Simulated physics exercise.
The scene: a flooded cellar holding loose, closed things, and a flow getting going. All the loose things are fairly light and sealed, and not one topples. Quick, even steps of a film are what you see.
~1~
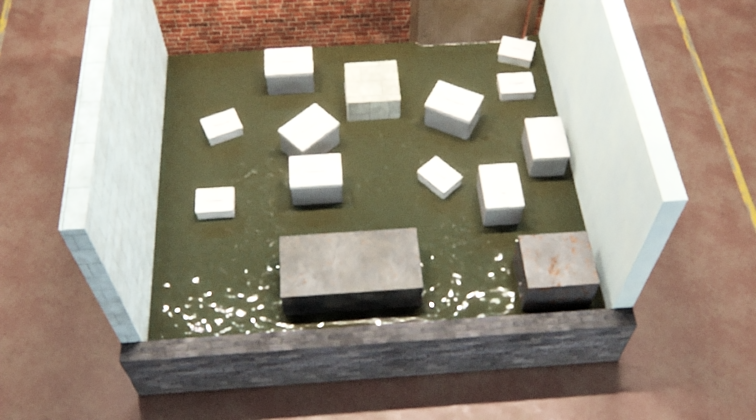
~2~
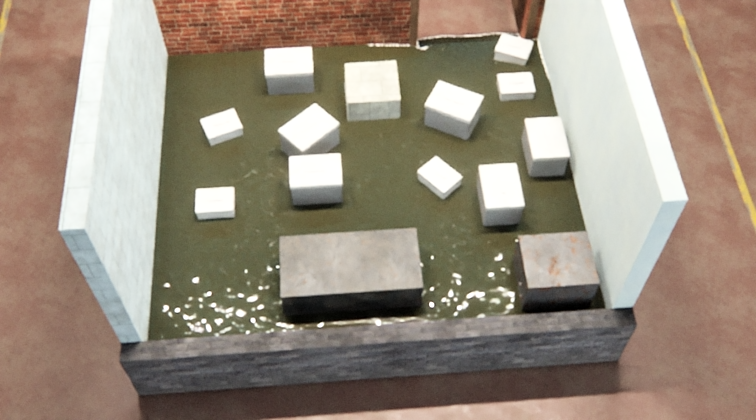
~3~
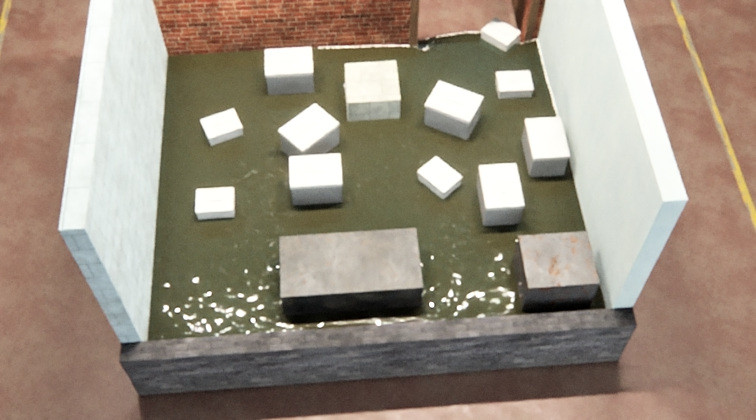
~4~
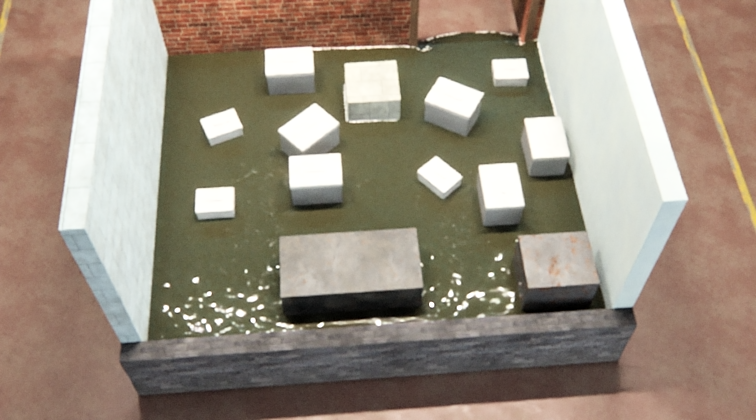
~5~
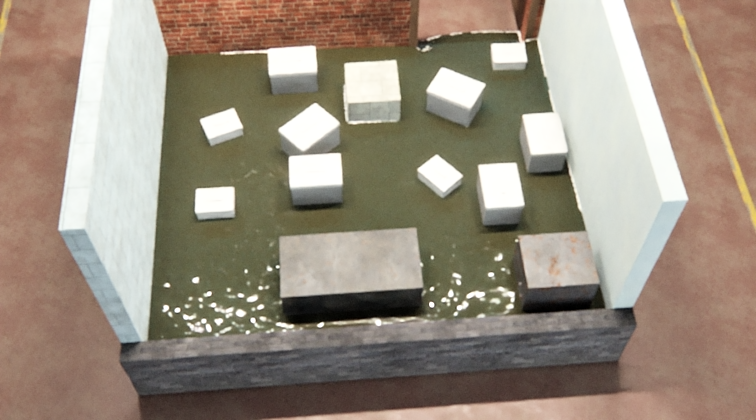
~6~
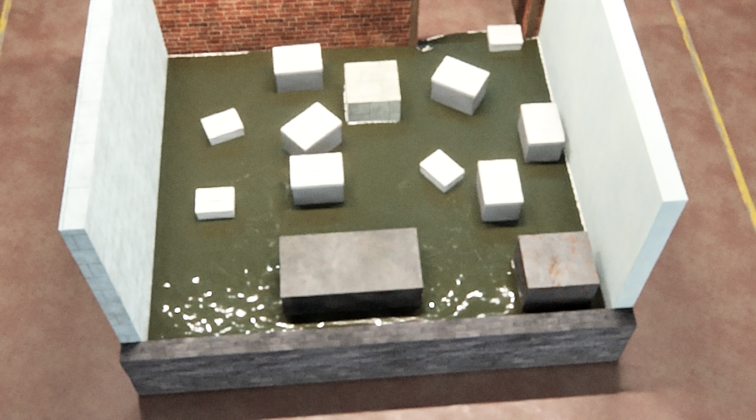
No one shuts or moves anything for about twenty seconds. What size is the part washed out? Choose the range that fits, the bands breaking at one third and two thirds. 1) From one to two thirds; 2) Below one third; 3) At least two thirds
At least two thirds (3).
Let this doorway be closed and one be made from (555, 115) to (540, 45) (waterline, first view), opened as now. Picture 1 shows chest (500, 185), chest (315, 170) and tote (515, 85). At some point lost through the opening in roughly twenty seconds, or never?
In the order given: Escapes, escapes, escapes.
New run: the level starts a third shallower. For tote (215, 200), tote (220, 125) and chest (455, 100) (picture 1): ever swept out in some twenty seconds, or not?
Result per object, as listed: Retained / retained / washed away.
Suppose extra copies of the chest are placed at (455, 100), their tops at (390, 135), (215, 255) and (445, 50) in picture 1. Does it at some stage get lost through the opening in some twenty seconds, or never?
The three, in sequence: Departs, remains behind and departs.
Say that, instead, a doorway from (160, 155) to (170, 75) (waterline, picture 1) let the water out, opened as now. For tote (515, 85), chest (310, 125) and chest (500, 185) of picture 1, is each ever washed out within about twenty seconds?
First one held back, second flushed away, third held back.
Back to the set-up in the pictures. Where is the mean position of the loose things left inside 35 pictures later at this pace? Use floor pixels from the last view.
(393, 102).
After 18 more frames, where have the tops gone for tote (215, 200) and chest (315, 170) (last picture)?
First near (262, 174), second near (426, 149).
A moment on, 3 of 11 are out; 8 afloat.
Next, 7 of 11 are out; 4 afloat.
Later, 8 of 11 are out; 3 afloat.
In the end, 9 of 11 are out; 0 afloat.
